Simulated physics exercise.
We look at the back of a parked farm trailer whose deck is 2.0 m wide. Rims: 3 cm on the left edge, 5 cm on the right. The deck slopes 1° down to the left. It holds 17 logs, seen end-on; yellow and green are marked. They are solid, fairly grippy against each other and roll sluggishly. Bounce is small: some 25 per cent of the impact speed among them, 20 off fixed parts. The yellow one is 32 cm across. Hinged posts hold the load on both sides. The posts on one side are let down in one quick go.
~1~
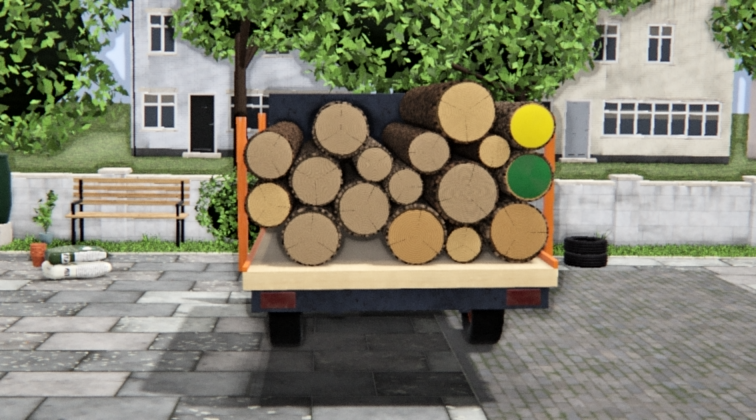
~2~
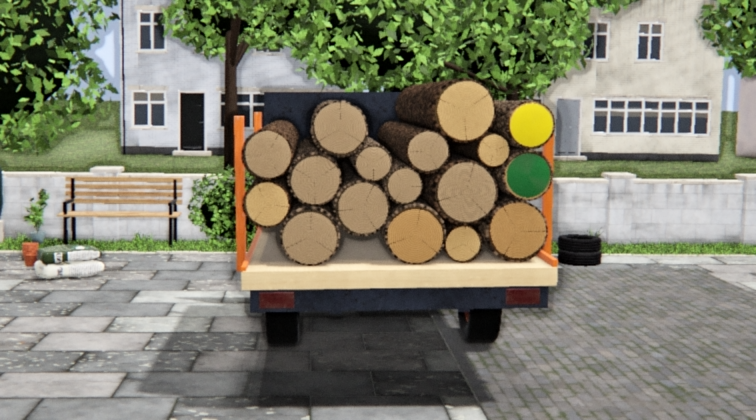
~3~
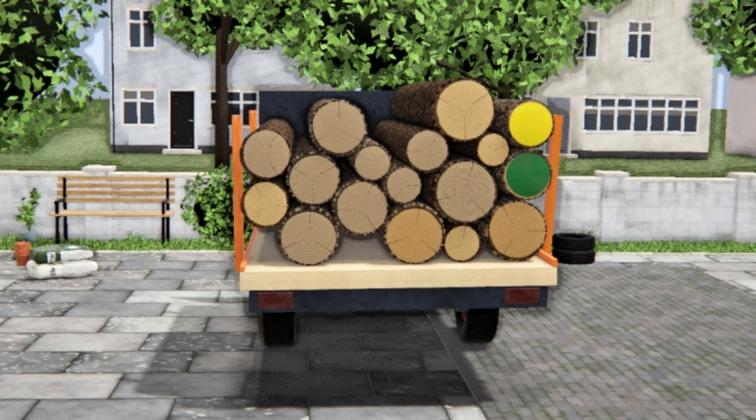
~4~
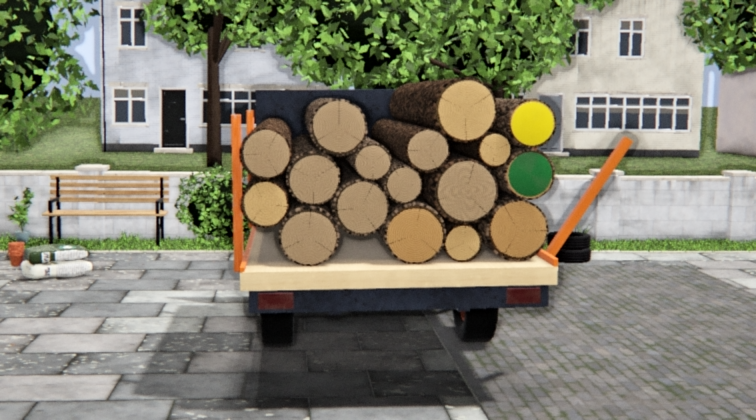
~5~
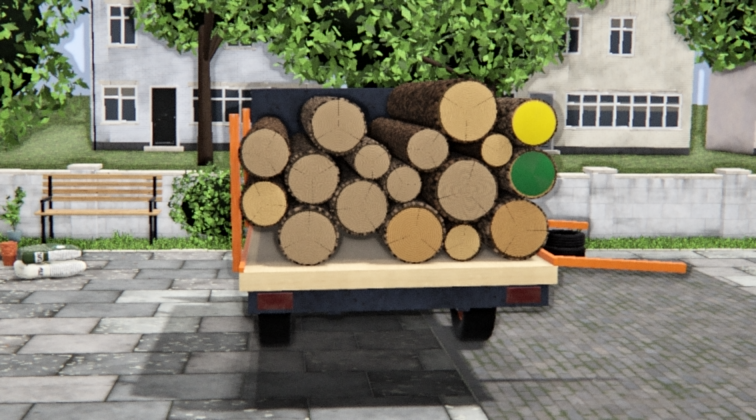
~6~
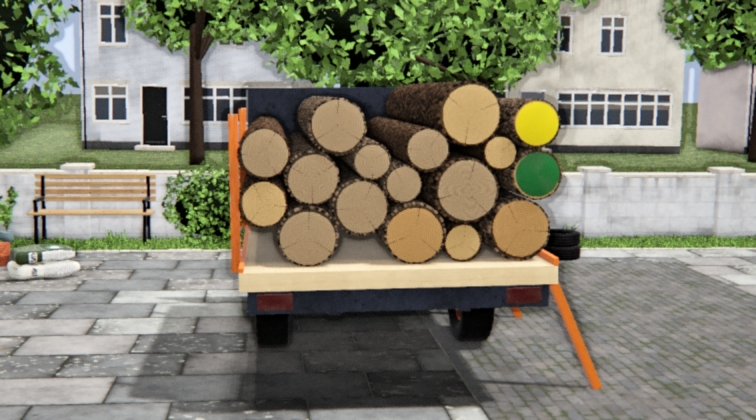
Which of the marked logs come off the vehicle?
The yellow log falls off, the green falls off.
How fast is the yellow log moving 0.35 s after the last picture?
Near 1.5 m/s.
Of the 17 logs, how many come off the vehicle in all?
The count is 3.
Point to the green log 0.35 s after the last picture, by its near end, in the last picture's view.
At about (576, 199).
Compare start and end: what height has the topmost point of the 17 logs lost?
About 15 cm.
Another 0.4 s on from the last picture, yellow is up on others, 5 cm from the right edge, rolling right; green is dropping off the right side; 1 of 17 is off.
Another 0.6 s on from the last picture, yellow is dropping off the right side; green is dropping off the right side; 2 of 17 are off.
In the end (3.1 s after the last picture), yellow is down on the right; green is on the ground to the right; 3 of 17 are off.
